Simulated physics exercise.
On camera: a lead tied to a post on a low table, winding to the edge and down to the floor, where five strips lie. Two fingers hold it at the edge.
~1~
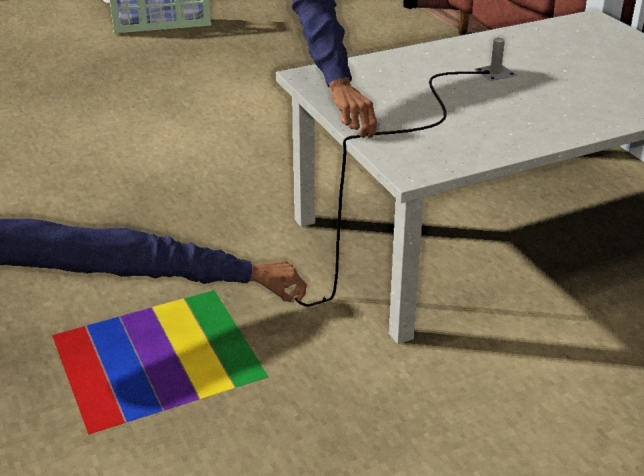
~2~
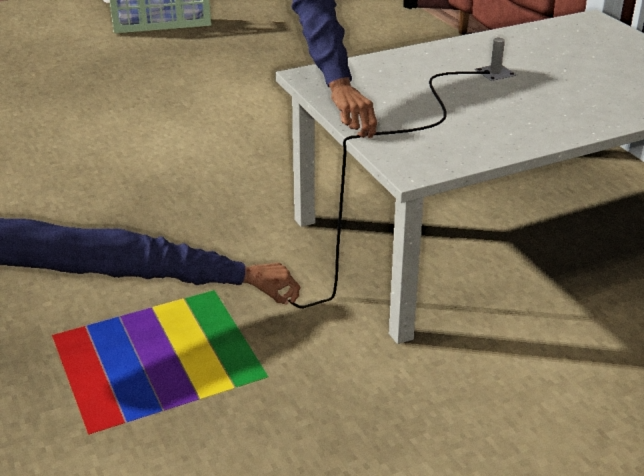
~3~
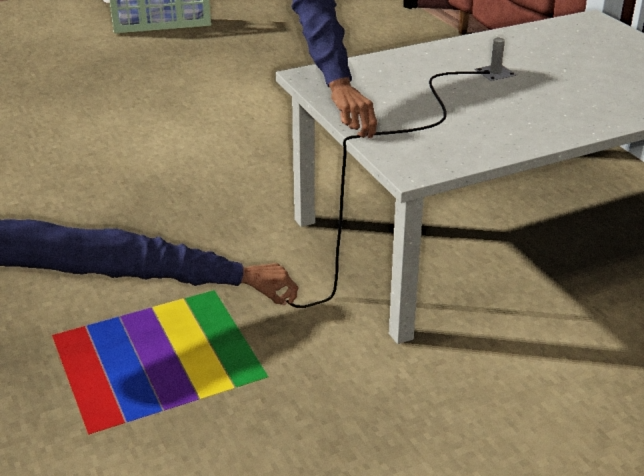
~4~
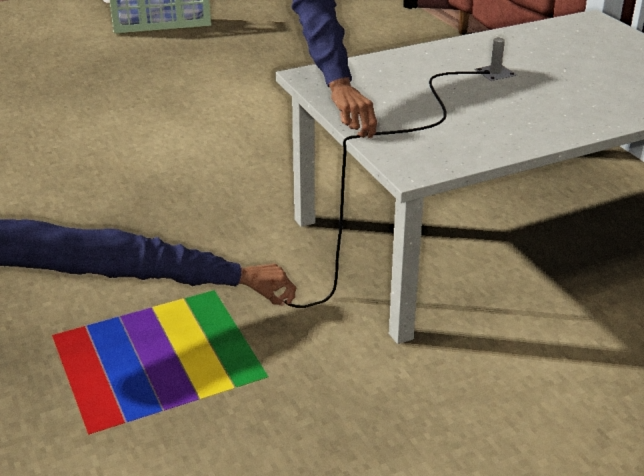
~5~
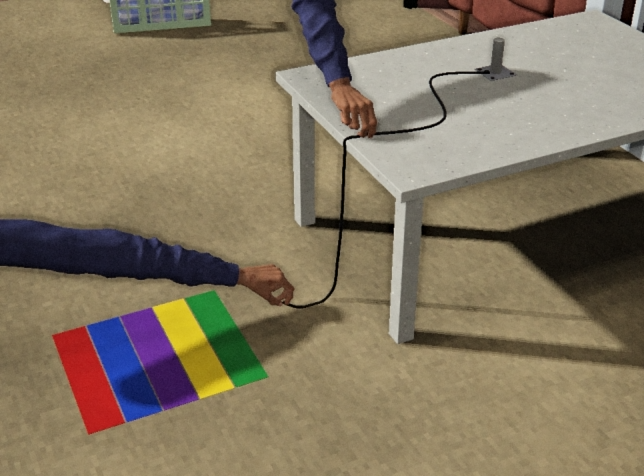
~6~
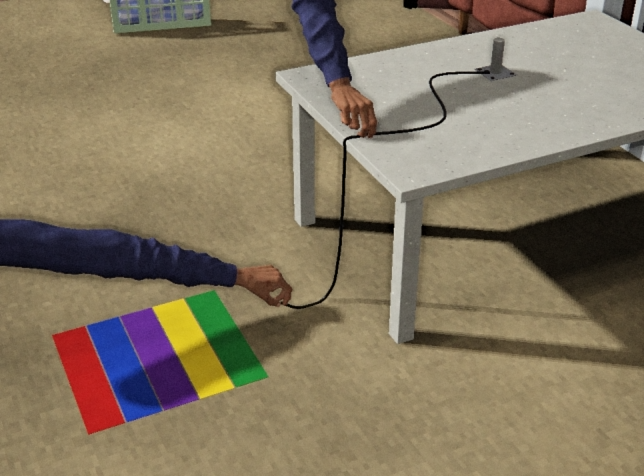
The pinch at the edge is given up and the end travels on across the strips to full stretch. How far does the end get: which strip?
The end stops over the blue strip.
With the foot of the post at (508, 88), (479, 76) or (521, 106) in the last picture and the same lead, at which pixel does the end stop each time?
The places are (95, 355), (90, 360) and (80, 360).
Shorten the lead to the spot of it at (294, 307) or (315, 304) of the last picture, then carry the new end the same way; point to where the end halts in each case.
About (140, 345) and (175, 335).
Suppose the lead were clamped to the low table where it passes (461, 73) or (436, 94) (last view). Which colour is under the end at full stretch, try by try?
In that order: Blue; purple.
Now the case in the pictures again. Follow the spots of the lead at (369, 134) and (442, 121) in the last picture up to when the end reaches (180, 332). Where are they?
The first at (330, 168), the second at (376, 120).
Soon after, end near (180, 332); over yellow.
Then, end near (140, 344); over purple.
At full stretch, end near (117, 351); over blue. It gets as far as the blue strip.
